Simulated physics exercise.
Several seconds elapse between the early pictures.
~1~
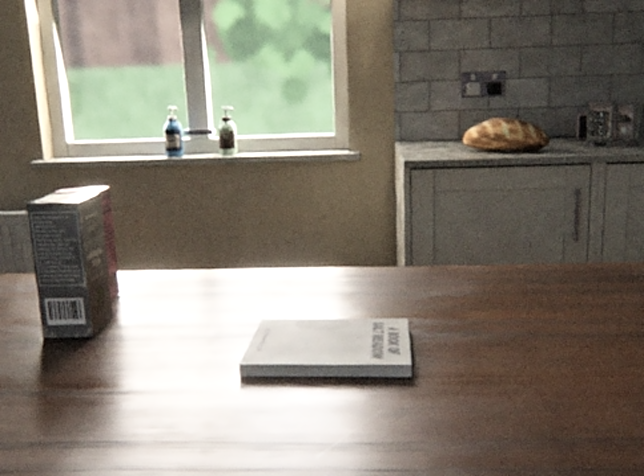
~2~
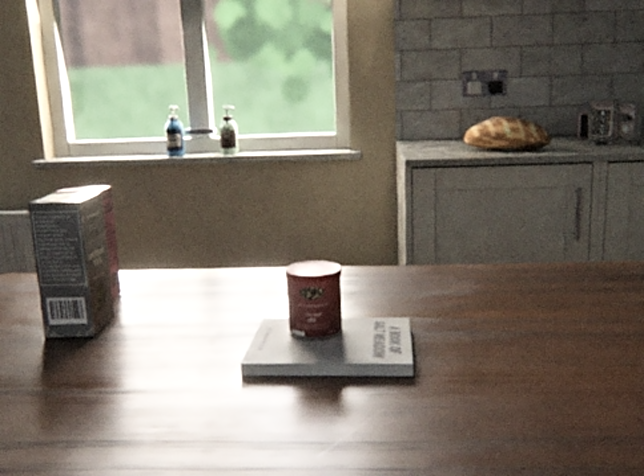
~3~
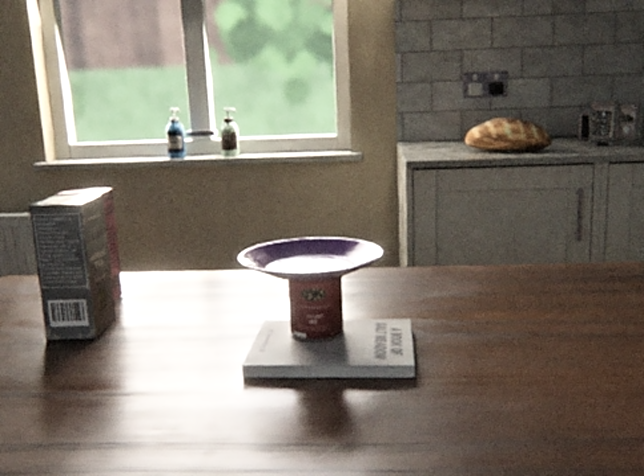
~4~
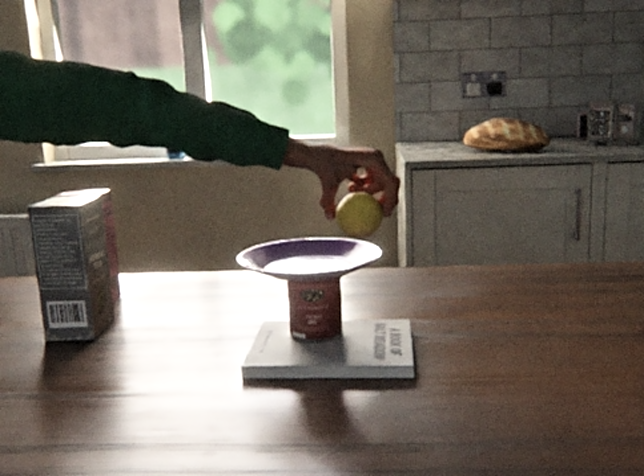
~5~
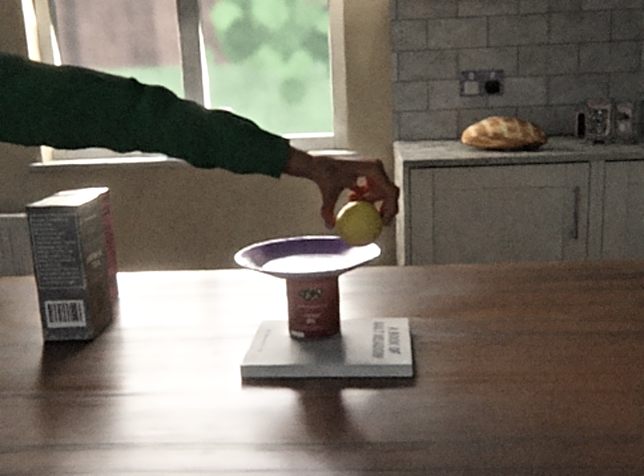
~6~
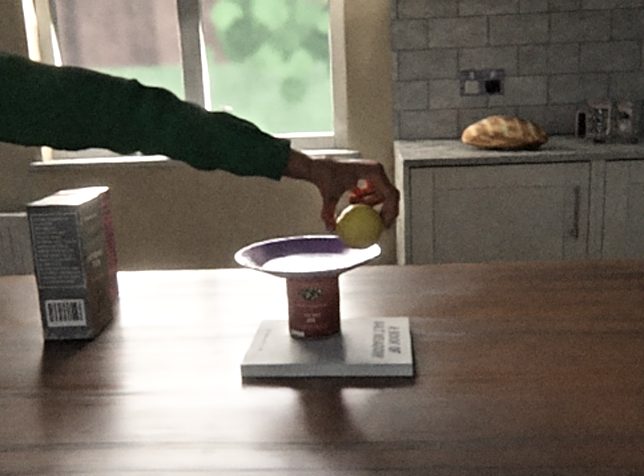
A green-sleeved arm lowered a yellow lemon to the right side of a purple plate and kept hold of it there, after a red pot and then the plate had appeared stacked on a white book.
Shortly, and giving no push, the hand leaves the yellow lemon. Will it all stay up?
I predict no tumble.
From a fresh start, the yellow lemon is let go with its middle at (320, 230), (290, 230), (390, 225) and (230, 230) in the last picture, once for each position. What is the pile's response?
In the first case the pile remains standing, in the second it remains standing, in the third it topples and in the fourth it topples.
Then, 0.30 s after the last picture, nothing has stirred.
Then, 1.10 s after the last picture, yellow lemon resting near (360, 228).
At rest, all 6 in place. Seen from the same camera at the end, yellow lemon near (360, 228). The pile stays up.
